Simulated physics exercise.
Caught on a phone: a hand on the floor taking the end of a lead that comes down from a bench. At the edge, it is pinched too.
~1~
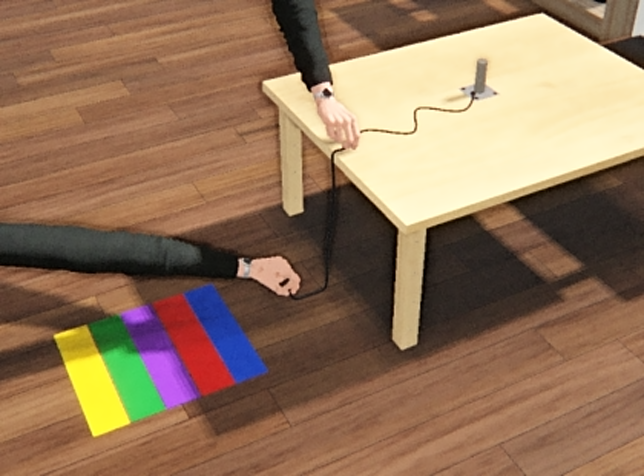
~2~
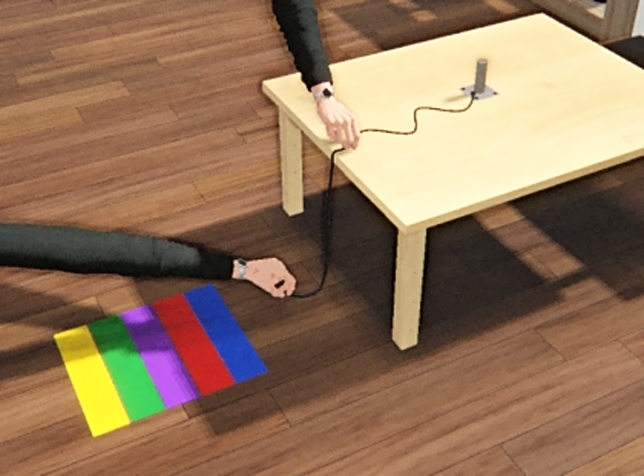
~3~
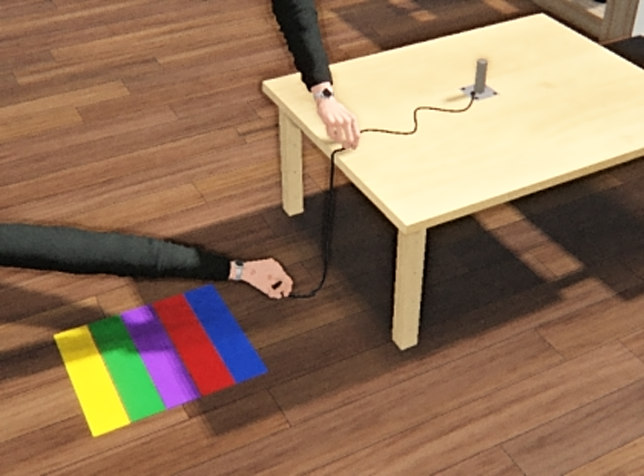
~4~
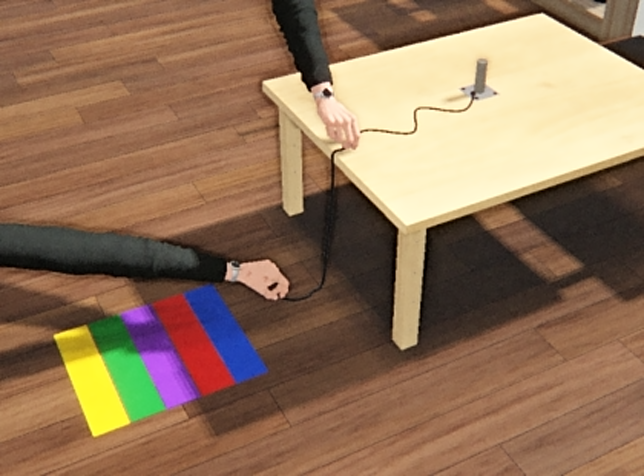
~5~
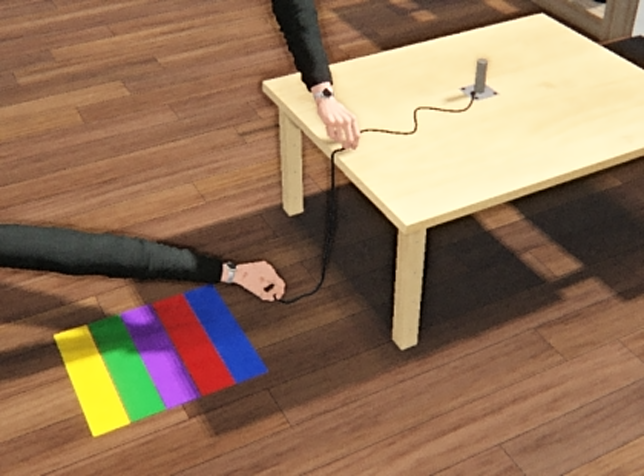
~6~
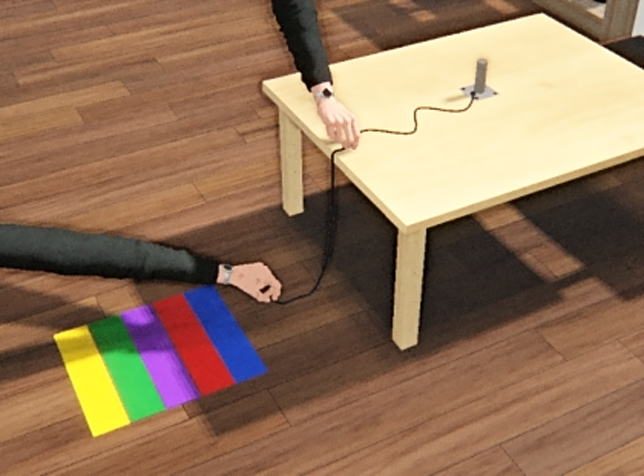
Hand near the floor drawing the end of a dark cord slightly left beside coloured stripes, another hand pinching it at the table edge.
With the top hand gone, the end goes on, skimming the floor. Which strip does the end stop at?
The green one.
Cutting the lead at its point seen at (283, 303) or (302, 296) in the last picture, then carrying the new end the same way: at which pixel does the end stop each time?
About (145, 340), then (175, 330).
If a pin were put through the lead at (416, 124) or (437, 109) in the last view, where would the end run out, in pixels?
First (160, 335), then (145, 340).
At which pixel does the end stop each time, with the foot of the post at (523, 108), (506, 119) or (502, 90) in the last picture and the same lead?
In pixels, the answers are (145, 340), (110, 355) and (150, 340).
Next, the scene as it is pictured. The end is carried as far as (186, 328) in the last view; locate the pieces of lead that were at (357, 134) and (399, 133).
Point one: (329, 160); point two: (362, 139).
Early on, end near (186, 328); over red.
Midway, end near (148, 341); over purple.
At the end of the slack, end near (124, 349); over green. Over green.
